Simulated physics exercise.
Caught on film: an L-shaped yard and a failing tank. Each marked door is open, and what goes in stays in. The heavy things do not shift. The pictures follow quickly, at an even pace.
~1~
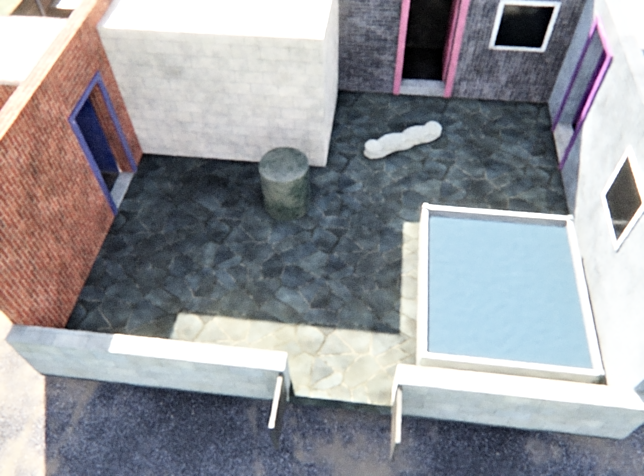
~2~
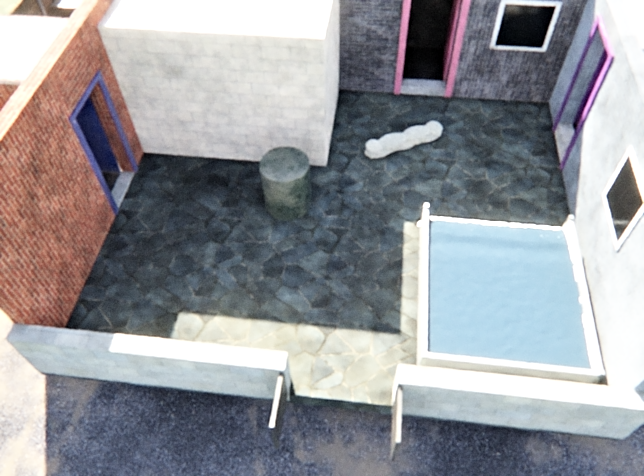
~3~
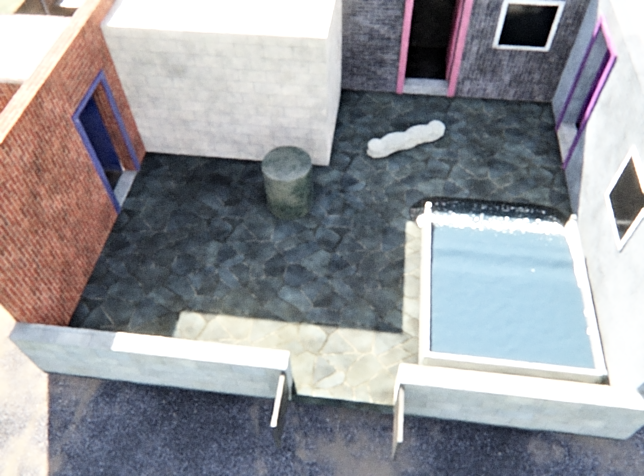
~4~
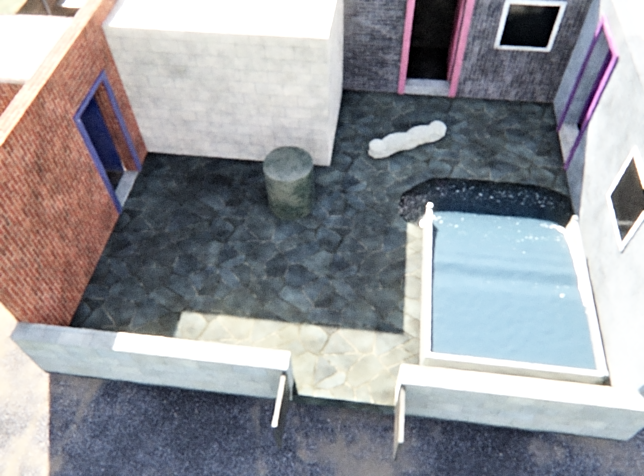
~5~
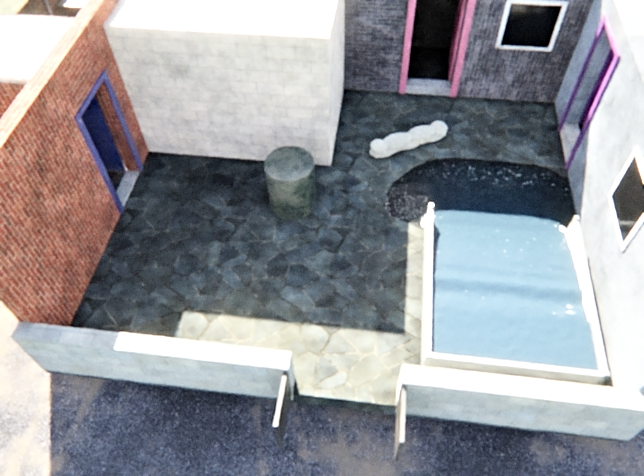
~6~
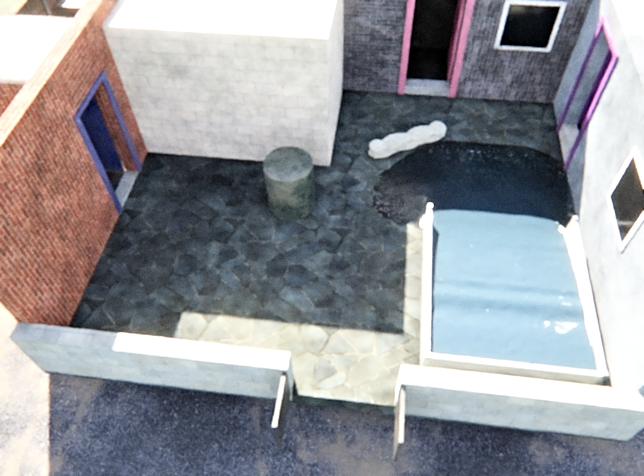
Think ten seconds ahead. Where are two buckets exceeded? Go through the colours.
In the end: The purple door admits no more than that; the pink door admits no more than that; the blue door admits no more than that.
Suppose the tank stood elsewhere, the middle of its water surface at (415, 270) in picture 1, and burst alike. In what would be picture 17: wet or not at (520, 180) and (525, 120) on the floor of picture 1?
In turn: Awash, under water.
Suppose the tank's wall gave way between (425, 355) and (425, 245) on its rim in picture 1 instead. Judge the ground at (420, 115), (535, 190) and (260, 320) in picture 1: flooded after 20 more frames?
As listed: Free of water, dry, awash.
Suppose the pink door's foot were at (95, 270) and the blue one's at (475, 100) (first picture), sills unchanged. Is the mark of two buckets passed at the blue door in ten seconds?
One by one: The blue one passes that mark.
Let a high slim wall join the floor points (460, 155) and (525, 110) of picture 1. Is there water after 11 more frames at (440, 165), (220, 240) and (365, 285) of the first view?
In turn: Under water, free of water, no water.
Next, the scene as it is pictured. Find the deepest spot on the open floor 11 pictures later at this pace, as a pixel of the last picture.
Close to (522, 106).
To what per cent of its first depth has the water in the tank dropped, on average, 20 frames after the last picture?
About 30 per cent.
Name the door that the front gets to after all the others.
I say the blue door.
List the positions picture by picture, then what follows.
Still water in the open tank at (502, 284), in the first picture.
The front is at (421, 222), out from the gap on the open tank's far side, in the second picture.
Water pours out on the open tank's far side and has run to (416, 210), in the third picture.
The front is at (572, 207), out from the gap on the open tank's far side, in the fourth picture.
Water pours out on the open tank's far side and has run to (569, 184), in the fifth picture.
Water pours out on the open tank's far side and has run to (439, 146), in the sixth picture.
A moment on, water covers 25 % of the floor; the purple door wet at the sill, nothing in, the pink door not reached, the blue door not reached.
Next, water covers 30 % of the floor; the purple door wet at the sill, nothing in, the pink door wet at the sill, nothing in, the blue door not reached.
Then, water covers 40 % of the floor; the purple door wet at the sill, nothing in, the pink door wet at the sill, nothing in, the blue door not reached.
Later, water covers 65 % of the floor; the purple door under two buckets in, the pink door wet at the sill, nothing in, the blue door under two buckets in.
In the end, water covers 90 % of the floor; the purple door under two buckets in, the pink door wet at the sill, nothing in, the blue door under two buckets in.
